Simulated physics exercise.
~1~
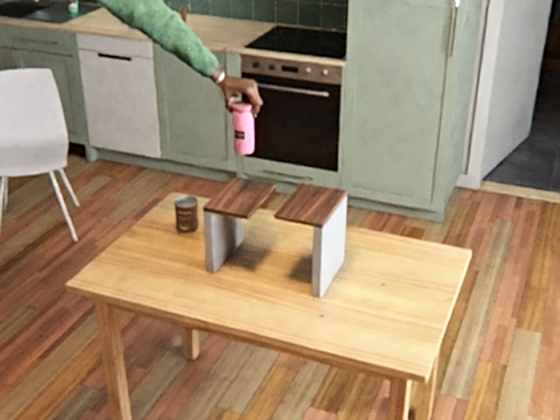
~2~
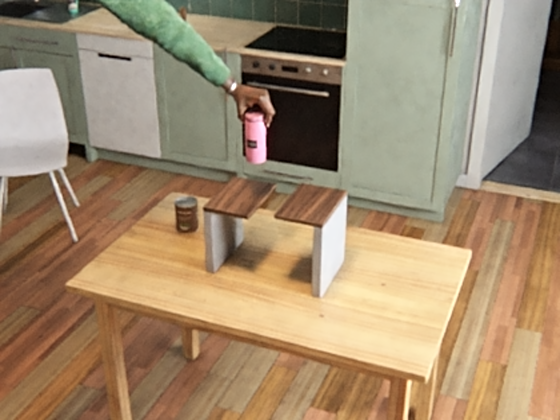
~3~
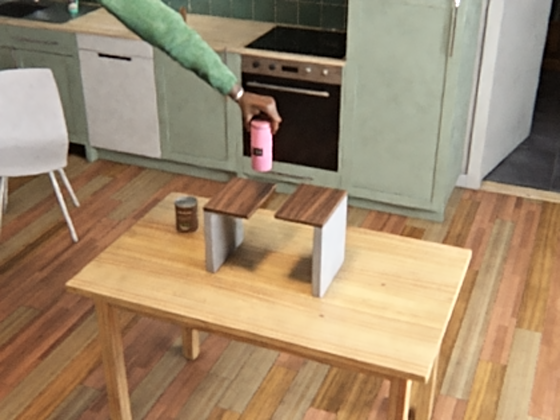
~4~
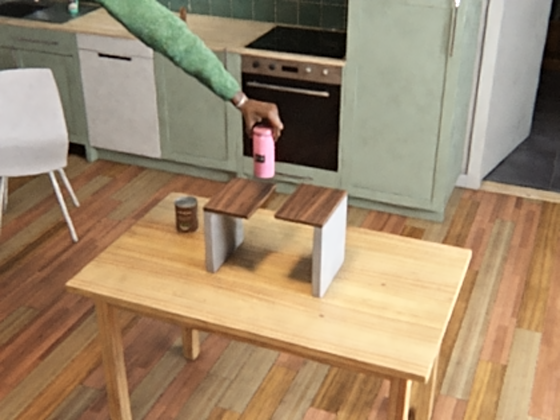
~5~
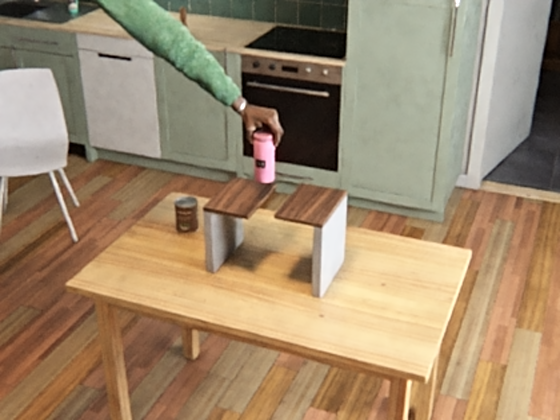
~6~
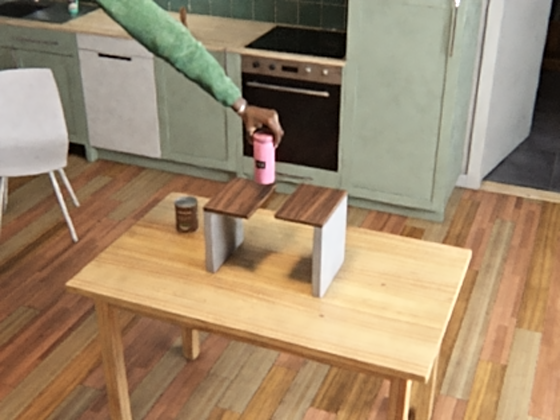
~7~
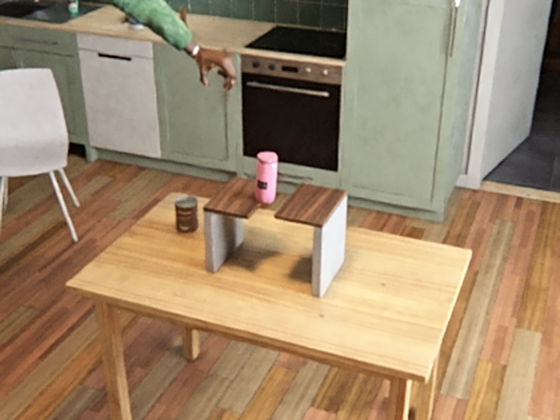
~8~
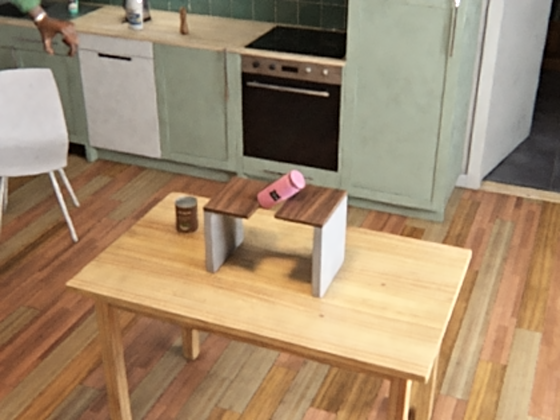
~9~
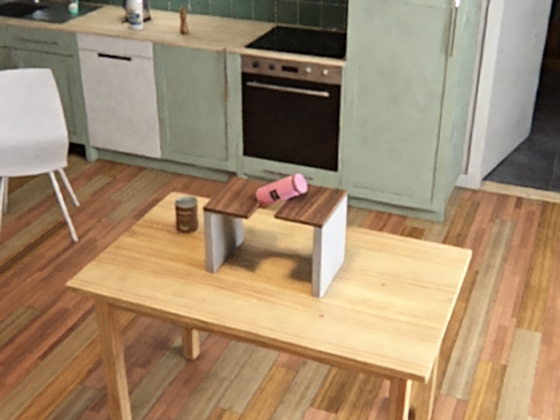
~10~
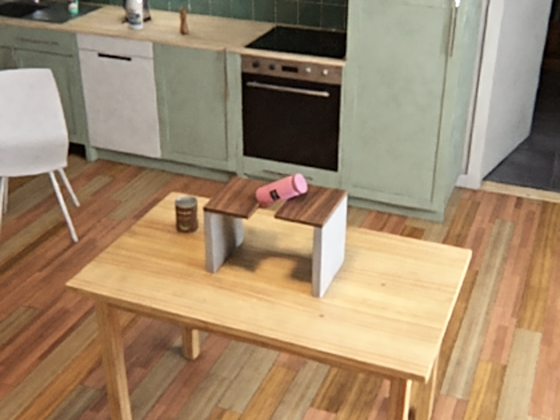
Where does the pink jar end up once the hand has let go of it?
It lodges on top of the stand, lying tilted on its side at the gap, and does not drop to the table.
